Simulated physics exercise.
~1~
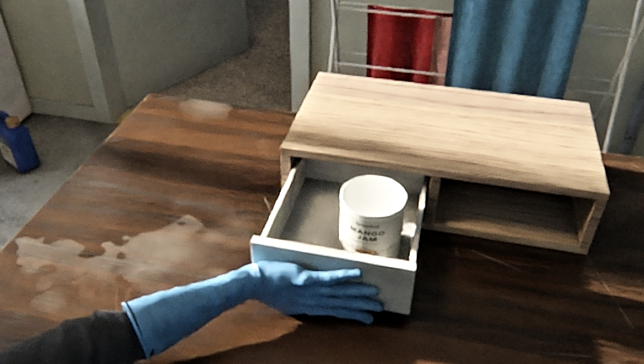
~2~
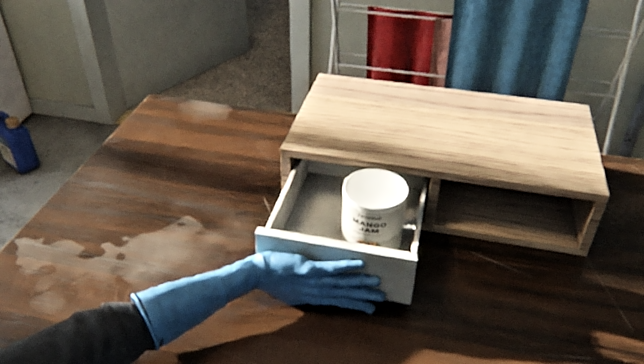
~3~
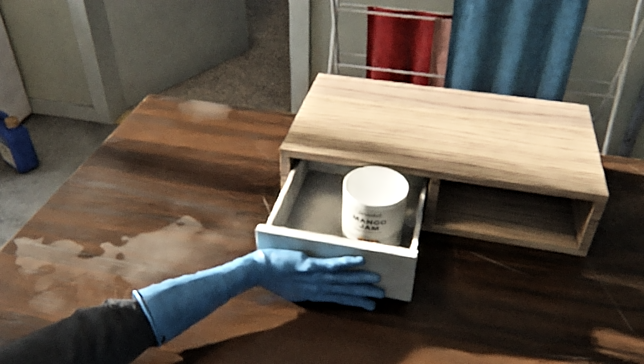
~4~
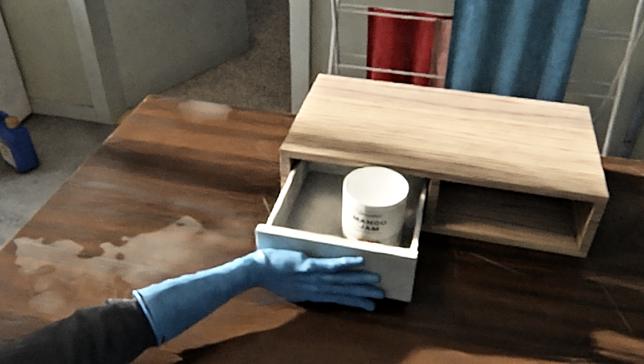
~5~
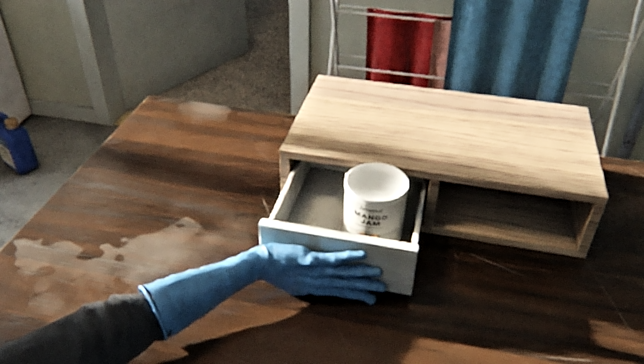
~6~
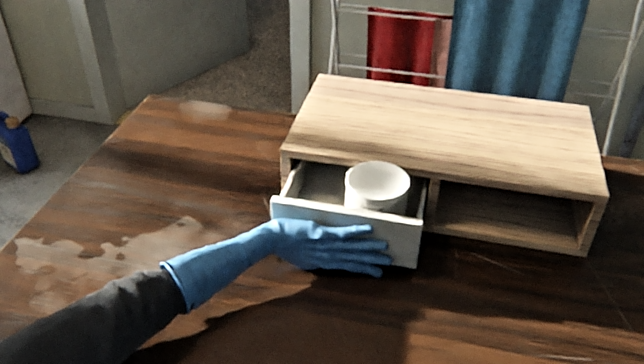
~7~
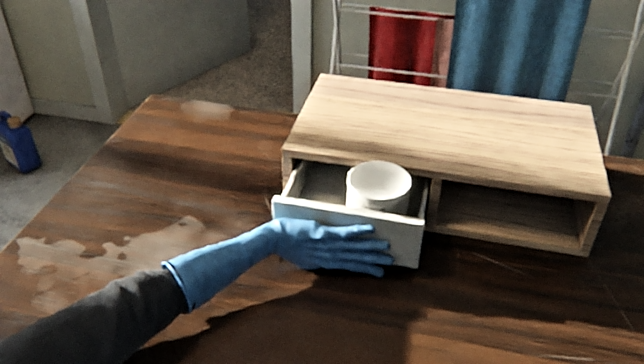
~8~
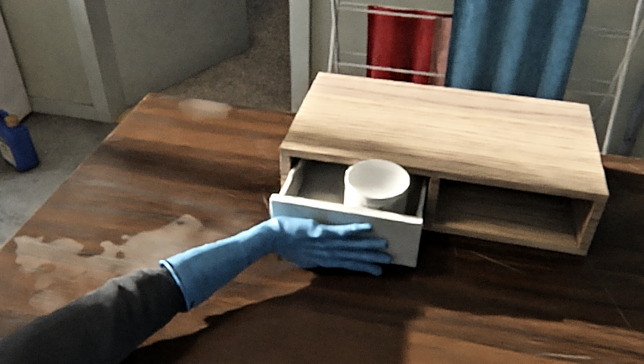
On a dark wooden table, a blue-gloved hand pushes a drawer holding a white tub partway into a chest, leaving it ajar.
